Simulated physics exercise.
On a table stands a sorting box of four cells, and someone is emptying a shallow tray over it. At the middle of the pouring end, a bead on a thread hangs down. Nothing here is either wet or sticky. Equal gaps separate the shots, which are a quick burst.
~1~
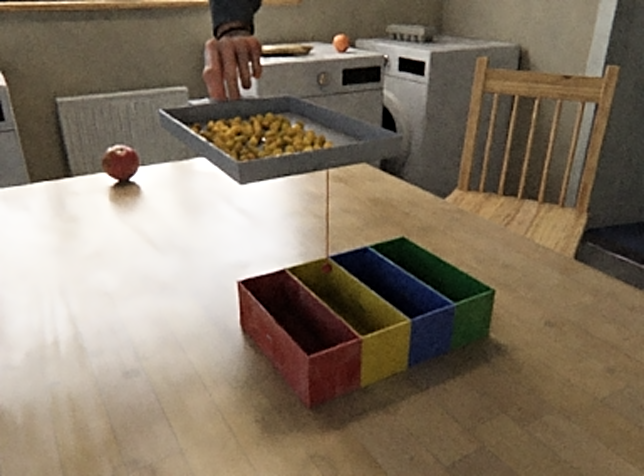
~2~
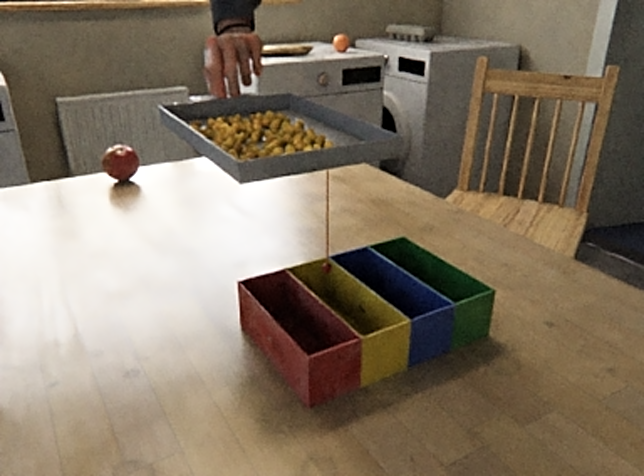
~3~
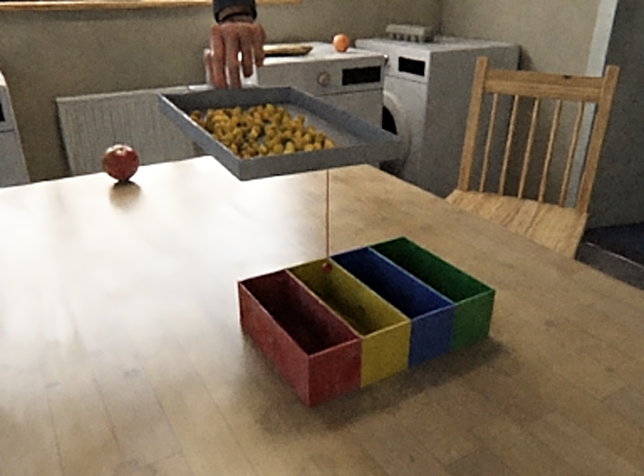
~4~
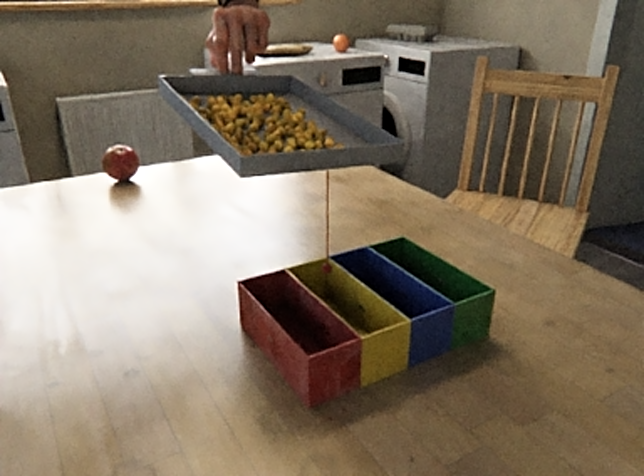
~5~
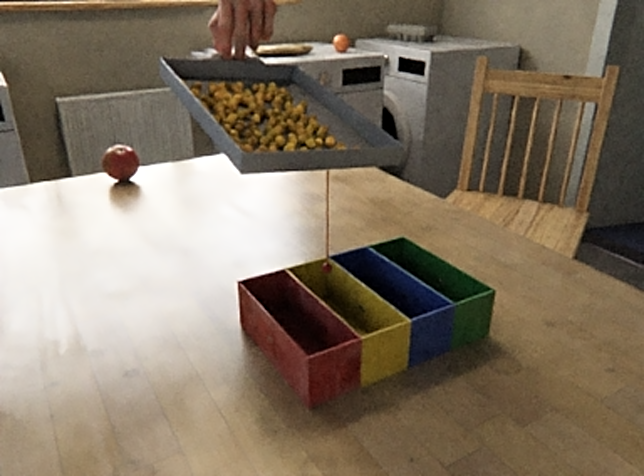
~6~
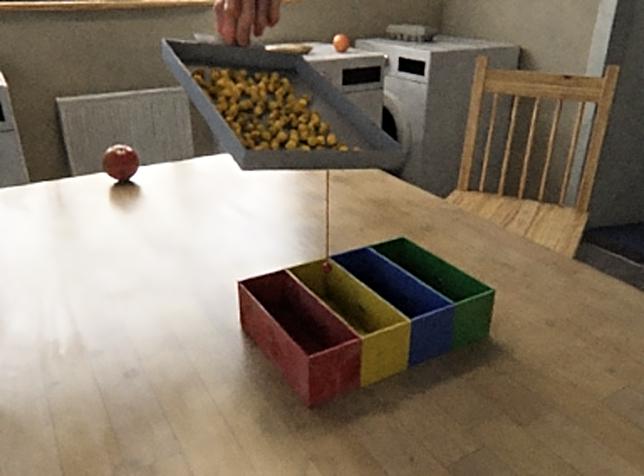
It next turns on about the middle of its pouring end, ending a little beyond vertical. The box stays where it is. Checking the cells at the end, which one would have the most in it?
The blue cell would have the most in it.
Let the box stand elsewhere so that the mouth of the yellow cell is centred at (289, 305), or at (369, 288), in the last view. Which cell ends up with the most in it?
Try 1 - that green cell; try 2 - the blue one.
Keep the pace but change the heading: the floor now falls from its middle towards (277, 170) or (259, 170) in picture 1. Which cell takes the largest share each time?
The red one; that red cell.
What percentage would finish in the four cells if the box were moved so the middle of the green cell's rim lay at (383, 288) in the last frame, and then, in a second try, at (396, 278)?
Roughly 50 per cent the first time and 90 per cent the second.
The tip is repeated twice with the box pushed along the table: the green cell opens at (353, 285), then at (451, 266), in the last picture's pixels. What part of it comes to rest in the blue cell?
Roughly 0 % and 60 %.
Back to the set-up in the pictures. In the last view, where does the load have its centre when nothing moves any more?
Roughly at (393, 316), give or take.
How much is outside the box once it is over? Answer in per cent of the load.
I'd say around 0 per cent.
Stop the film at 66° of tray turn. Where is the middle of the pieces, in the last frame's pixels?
Check around (349, 128) in the last picture.
Just after the last frame, tray tipped steeply; almost all on the tray; just a few falling or outside the box.
A moment on, tray tipped past a quarter turn; almost all on the tray; about a tenth in the green cell; just a few in the blue cell; just a few falling or outside the box.
Further on, tray tipped past a quarter turn; roughly two thirds in the blue cell; roughly a quarter in the green cell; about a tenth in the yellow cell; just a few in the red cell.
When it is over, tray tipped past a quarter turn; roughly two thirds in the blue cell; roughly a quarter in the green cell; about a tenth in the yellow cell; just a few in the red cell.
